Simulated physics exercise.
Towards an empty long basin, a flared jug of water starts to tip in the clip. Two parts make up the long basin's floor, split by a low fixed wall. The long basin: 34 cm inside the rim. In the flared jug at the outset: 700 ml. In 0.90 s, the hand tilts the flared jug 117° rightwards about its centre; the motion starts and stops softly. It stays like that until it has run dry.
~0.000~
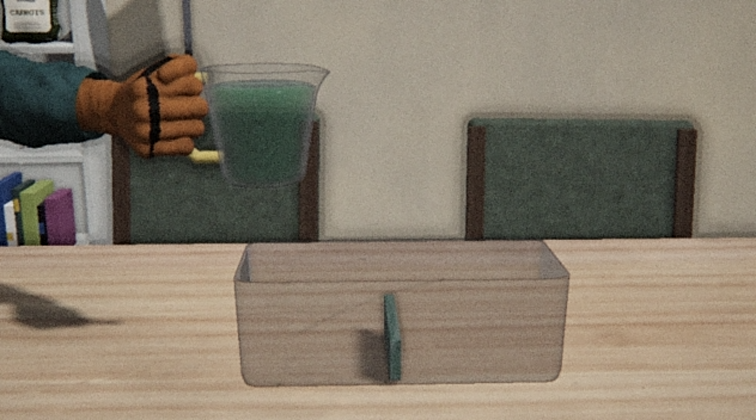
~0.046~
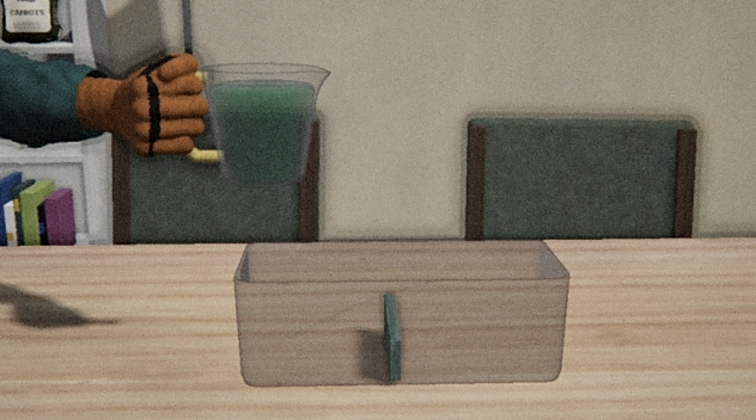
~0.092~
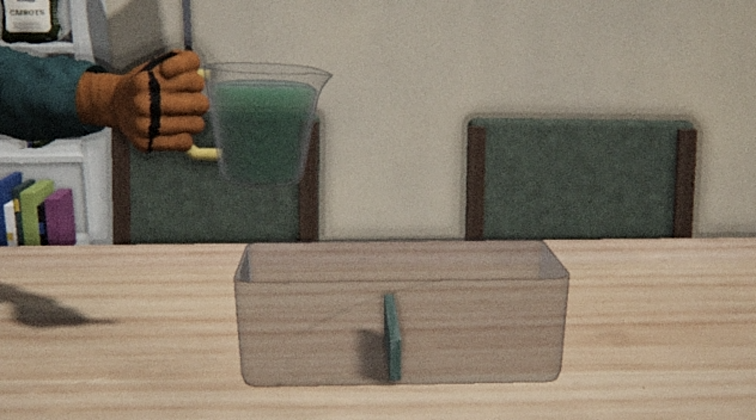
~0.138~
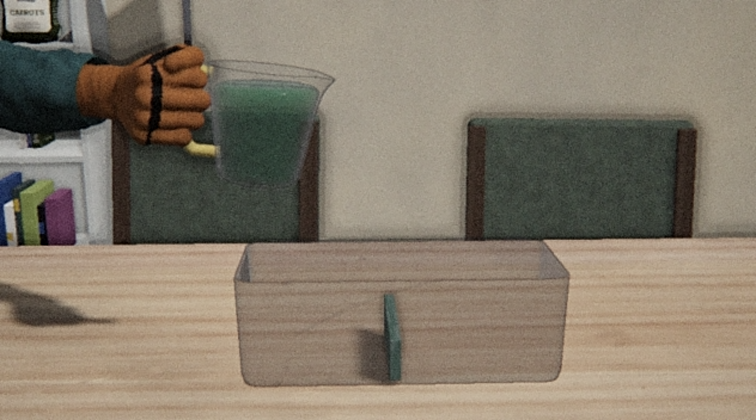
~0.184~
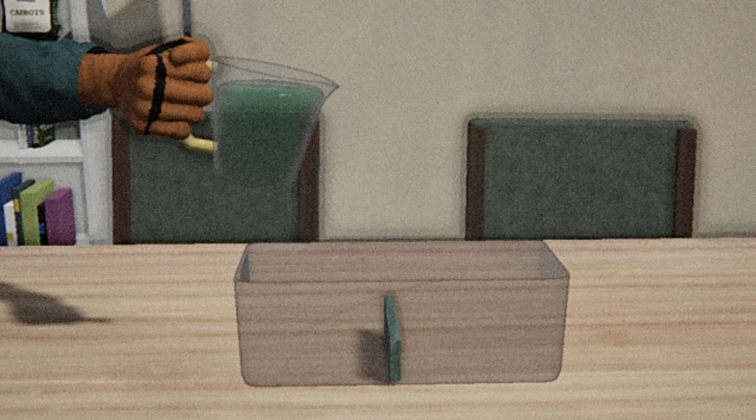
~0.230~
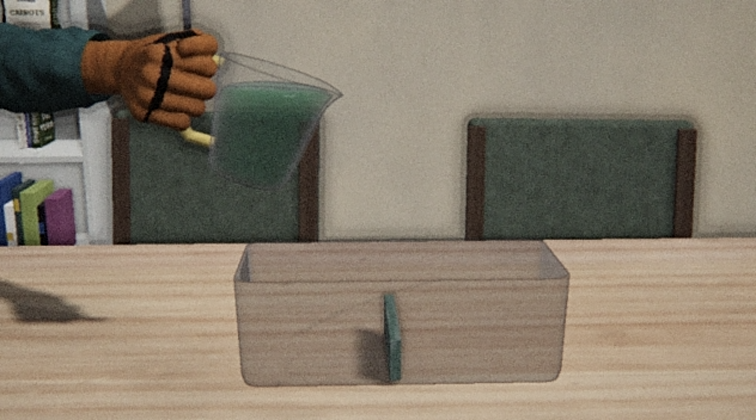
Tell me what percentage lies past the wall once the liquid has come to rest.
Some 45 per cent.
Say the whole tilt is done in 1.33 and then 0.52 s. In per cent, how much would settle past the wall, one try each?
60 and 30 %.
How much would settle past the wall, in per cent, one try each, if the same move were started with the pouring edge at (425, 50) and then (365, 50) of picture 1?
90 and 85 %.
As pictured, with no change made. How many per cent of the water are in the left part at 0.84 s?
Roughly 40 per cent.
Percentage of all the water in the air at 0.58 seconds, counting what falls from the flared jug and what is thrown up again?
Near 28 per cent of it all.
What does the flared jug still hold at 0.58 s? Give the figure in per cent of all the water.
I'd put it near 58 percent.
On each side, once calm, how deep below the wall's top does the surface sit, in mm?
Roughly 30 mm on the left side and roughly 32 mm on the right.
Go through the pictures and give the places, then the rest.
In the first frame, it leans 0°; its right rim is at (330, 70); the water meets the walls at (209, 85) and (316, 85); the long basin's rim runs from (241, 263) to (555, 259); the wall's top is at (392, 317).
In the second frame, it leans 1°; its right rim is at (331, 71); the water meets the walls at (209, 85) and (317, 86).
In the third frame, it leans 3°; its right rim is at (333, 74); the water meets the walls at (211, 85) and (318, 87).
In the fourth frame, it leans 7°; its right rim is at (336, 78); the water meets the walls at (213, 84) and (321, 88).
In the fifth frame, it leans 12°; its right rim is at (339, 85); the water meets the walls at (217, 85) and (326, 90).
In the sixth frame, it leans 18°; its right rim is at (343, 94); the water meets the walls at (220, 88) and (334, 92).
By 0.58 s the tilt is 84° and 58 per cent is still to pour, 1 is left of the wall and 13 right of it.
By 0.84 s the tilt is 116° and 5 per cent is still to pour, 40 is left of the wall and 44 right of it.
By 1.11 s the tilt is 117° and 0 per cent is still to pour, 52 is left of the wall and 45 right of it.
By 1.40 s the tilt is 117° and 0 per cent is still to pour, 52 is left of the wall and 45 right of it.
At rest 52 per cent lies left of the wall, 45 right of it and 3 outside.
